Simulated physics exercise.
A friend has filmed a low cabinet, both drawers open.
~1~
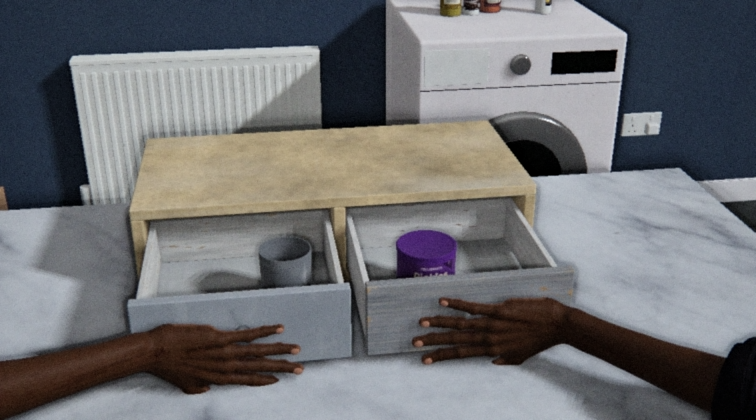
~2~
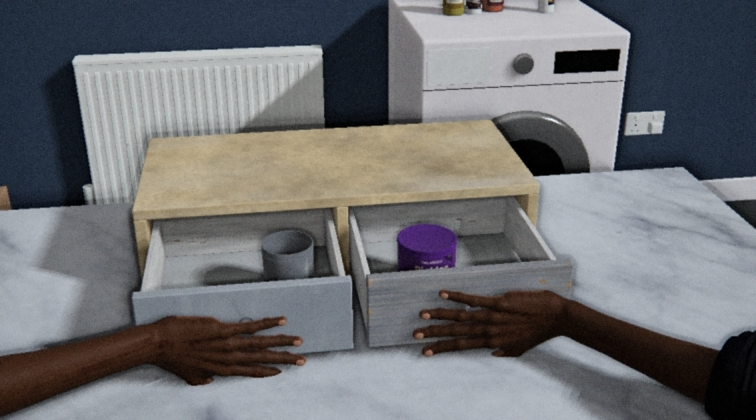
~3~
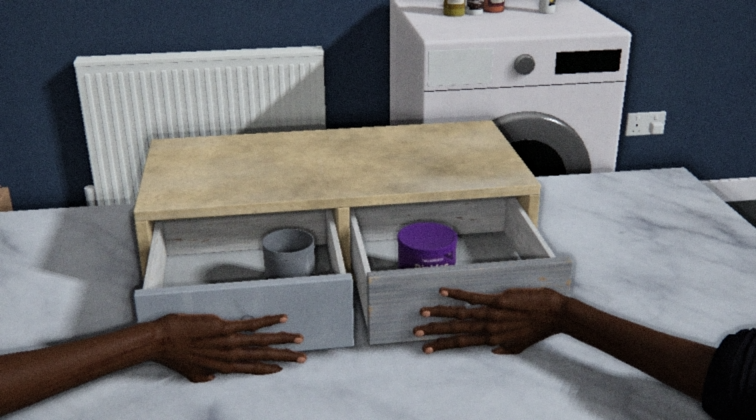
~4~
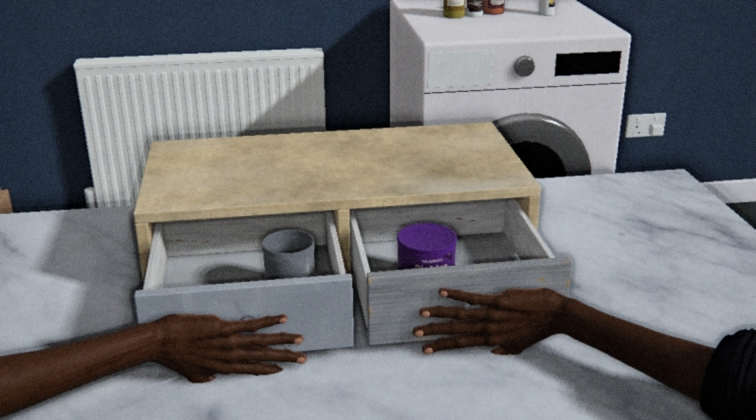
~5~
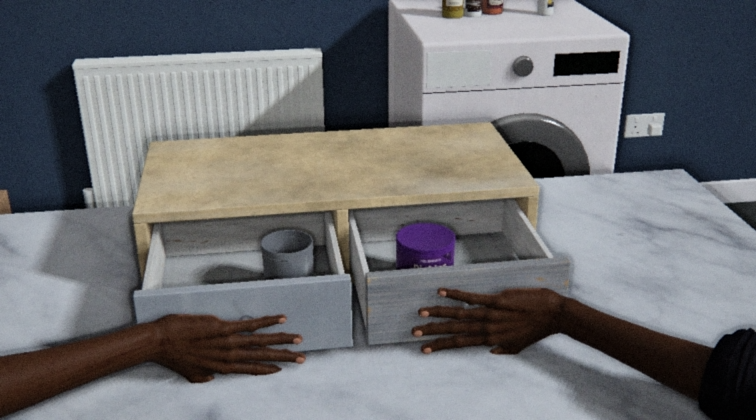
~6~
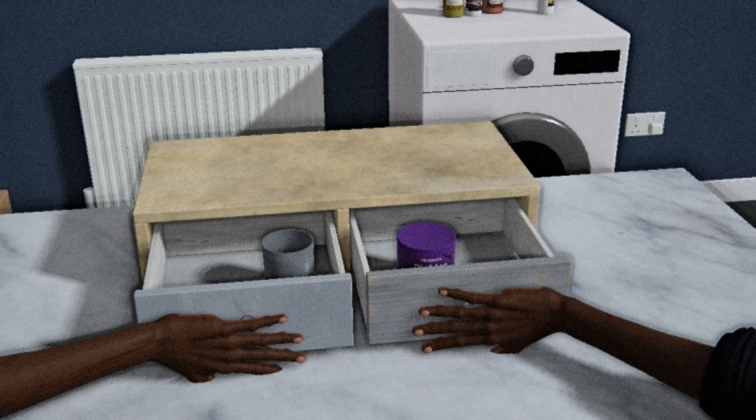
Only the view moves, shifting very slightly at first and then holding nearly still, looking down across a marbled worktop toward a white radiator and washing machine against a dark blue wall. A pale wooden chest has two open drawers, a grey beaker in the left and a purple tub in the right. Two hands rest before the drawer fronts, and neither drawers nor contents visibly shift.
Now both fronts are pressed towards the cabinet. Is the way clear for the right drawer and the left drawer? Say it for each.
Here the right drawer goes all the way in, the left drawer goes all the way in.
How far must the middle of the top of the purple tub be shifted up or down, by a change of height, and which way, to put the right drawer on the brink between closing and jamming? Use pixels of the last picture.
Some 12 pixels, up.
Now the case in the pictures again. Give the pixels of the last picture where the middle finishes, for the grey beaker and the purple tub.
The grey beaker at (282, 204), the purple tub at (402, 200).
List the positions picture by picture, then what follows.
In the first frame, right drawer (449, 264) wide open; left drawer (242, 280) wide open; grey beaker (286, 274).
In the second frame, left drawer (245, 273) wide open; purple tub (427, 261).
In the third frame, right drawer (449, 256) wide open; chest (335, 200).
In the fourth frame, left drawer (246, 272) wide open; grey beaker (290, 267).
In the fifth frame, right drawer (448, 257) wide open; purple tub (425, 260).
In the sixth frame, right drawer (448, 256) wide open; left drawer (246, 272) wide open; chest (334, 202).
Then, 0.44 s after the last picture, right drawer starting in; left drawer about half in.
Then, 0.70 s after the last picture, right drawer about half in; left drawer nearly in.
At rest, the right drawer closes; the left drawer closes.
